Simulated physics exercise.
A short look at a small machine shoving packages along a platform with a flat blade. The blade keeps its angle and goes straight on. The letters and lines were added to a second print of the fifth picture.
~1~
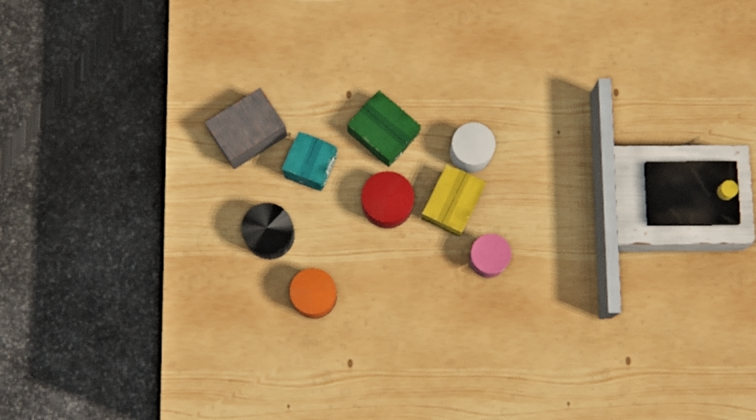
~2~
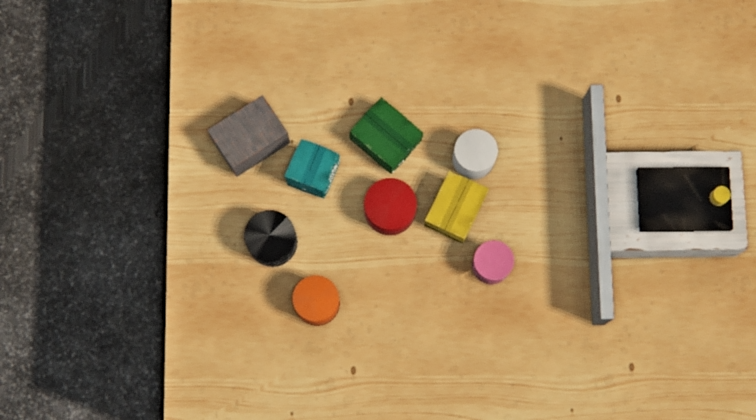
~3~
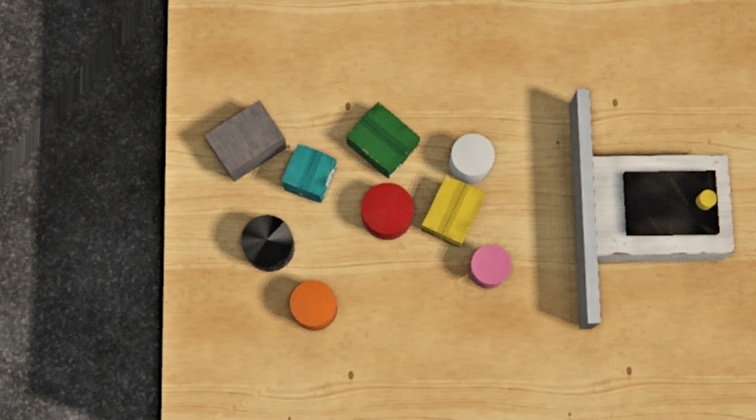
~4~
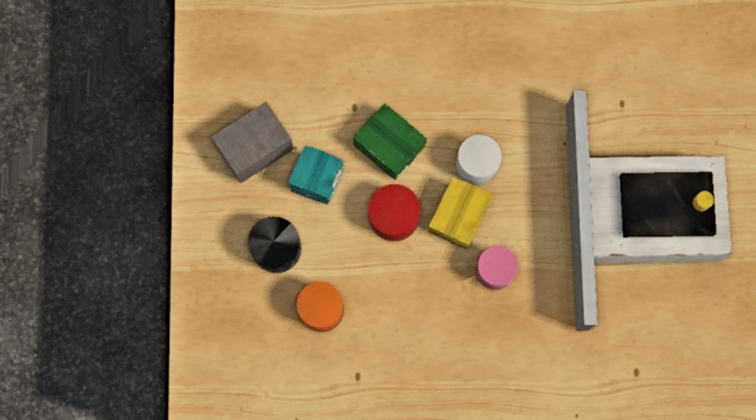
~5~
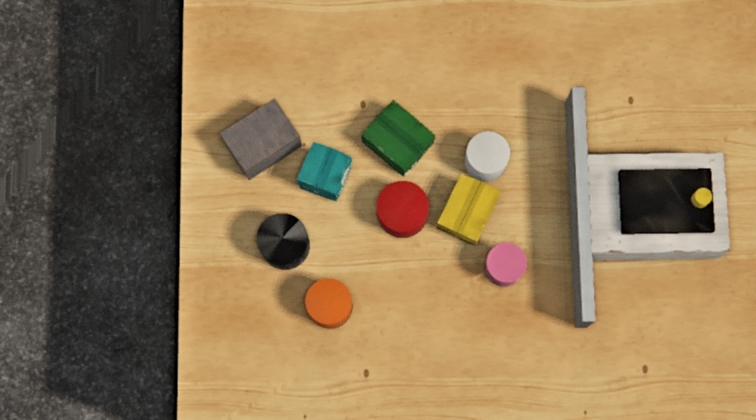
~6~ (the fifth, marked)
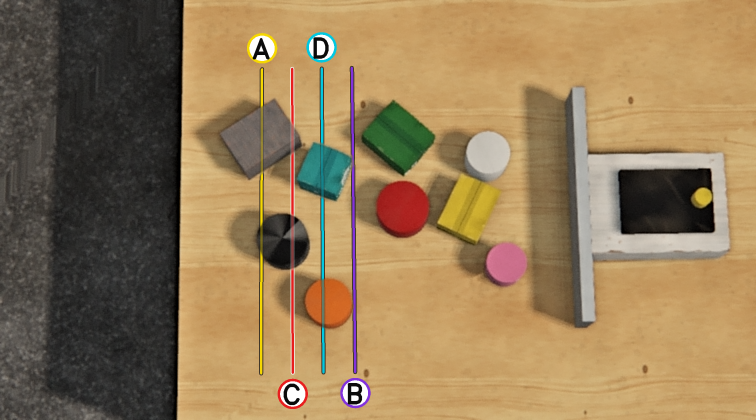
A machine with a flat grey blade edges left across wood, touching none of the packages.
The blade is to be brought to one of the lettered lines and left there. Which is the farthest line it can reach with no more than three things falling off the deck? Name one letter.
Line A.
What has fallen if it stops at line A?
It is the grey crate.
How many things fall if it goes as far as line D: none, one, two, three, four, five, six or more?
In all, none.
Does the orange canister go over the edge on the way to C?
No.
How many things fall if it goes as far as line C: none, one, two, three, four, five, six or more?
The count is none.
On the marked copy, A at (262, 218); B at (354, 216); C at (292, 217); D at (323, 217).
Taking A. A third of the way, robot (543, 203); pink pail (440, 266); green box (393, 136).
Two thirds of the way, robot (426, 205); black canister (246, 259); grey crate (251, 131).
When it is over, robot (338, 206); grey crate over the edge; red canister (190, 220); one fallen.
As for the rest, B is within the limit but short; C is within the limit but short; D is within the limit but short.
